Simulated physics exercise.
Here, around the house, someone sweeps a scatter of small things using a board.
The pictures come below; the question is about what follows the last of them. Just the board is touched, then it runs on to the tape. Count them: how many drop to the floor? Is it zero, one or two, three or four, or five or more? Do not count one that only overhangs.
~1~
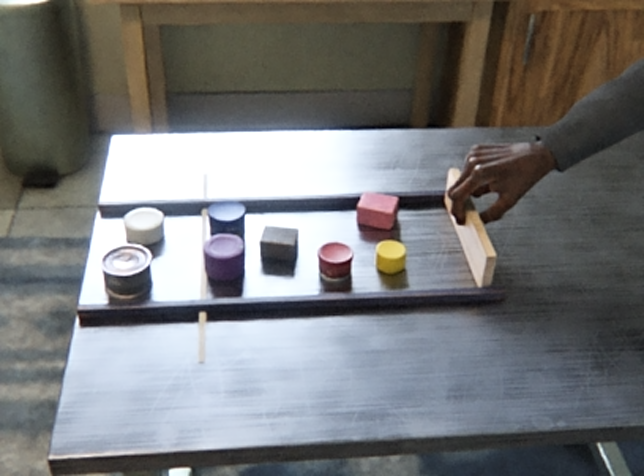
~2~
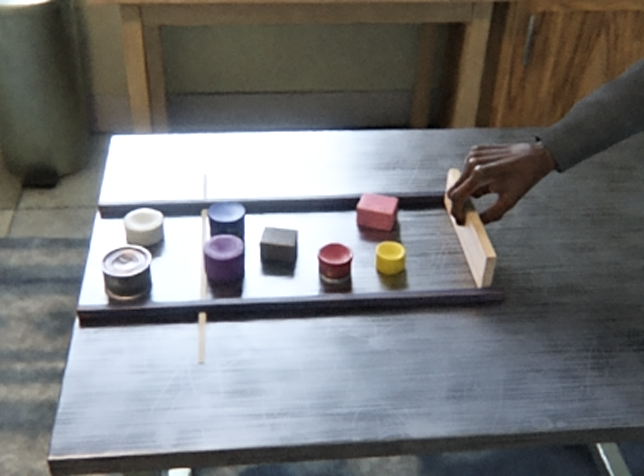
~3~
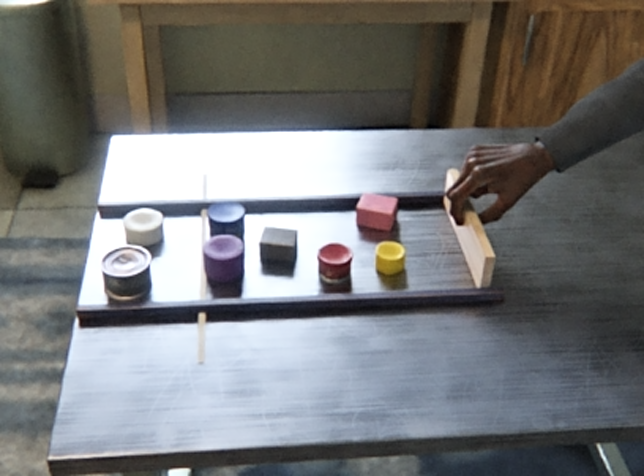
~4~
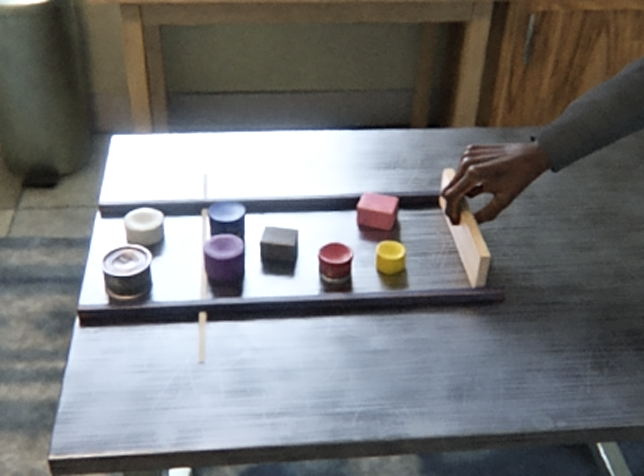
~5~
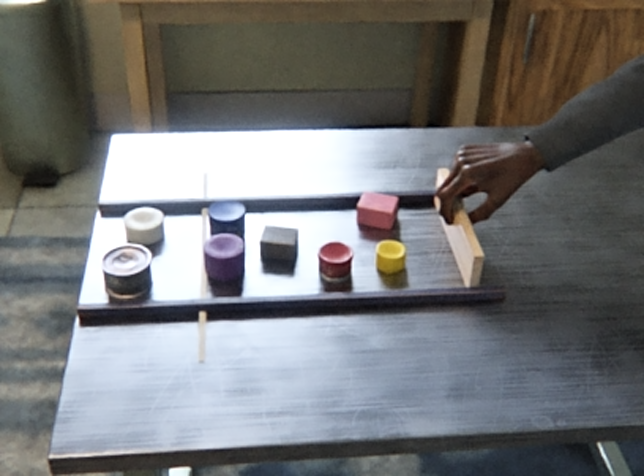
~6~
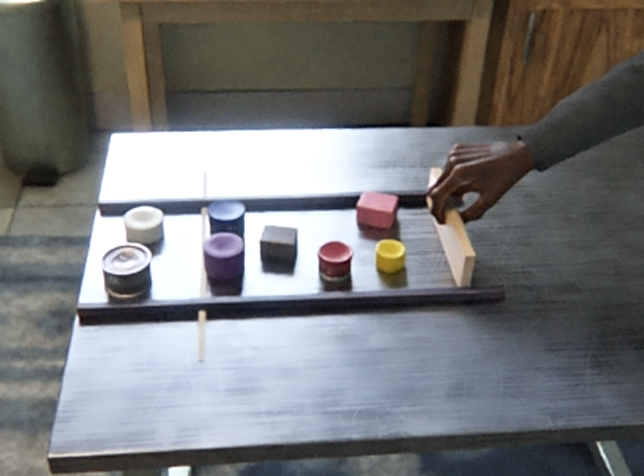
I would say zero.
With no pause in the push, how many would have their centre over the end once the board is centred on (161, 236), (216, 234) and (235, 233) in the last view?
2, 0 and 0.
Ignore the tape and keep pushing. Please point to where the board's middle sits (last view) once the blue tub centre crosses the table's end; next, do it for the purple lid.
I'd say about (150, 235) for the first one and about (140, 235) for the second.
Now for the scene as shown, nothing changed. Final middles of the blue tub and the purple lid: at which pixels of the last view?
The blue tub comes to rest close to (148, 223), while the purple lid rests close to (151, 263).
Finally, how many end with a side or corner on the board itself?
The figure is 4.
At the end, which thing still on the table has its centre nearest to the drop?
The white lid winds up nearest.
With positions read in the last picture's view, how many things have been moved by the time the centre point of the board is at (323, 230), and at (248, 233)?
I count 3 first and 6 after.
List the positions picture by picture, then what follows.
The first frame shows grey pot (127, 272); white lid (144, 226); purple lid (225, 257); board (469, 227); tape (204, 254).
The second frame shows white lid (144, 227); black block (279, 243).
The third frame shows purple lid (224, 258); red pot (335, 262).
The fourth frame shows grey pot (127, 272); board (463, 227).
The fifth frame shows white lid (145, 226); pink block (378, 210).
The sixth frame shows grey pot (127, 270); white lid (144, 226); purple lid (224, 256); board (449, 226); tape (204, 253).
Soon after, none off yet; grey pot at rest near (127, 270); white lid at rest near (144, 226); purple lid at rest near (224, 256).
Then, none off yet; grey pot at rest near (127, 270); white lid at rest near (144, 226); purple lid at rest near (221, 256).
At rest, the number that fall off is zero.
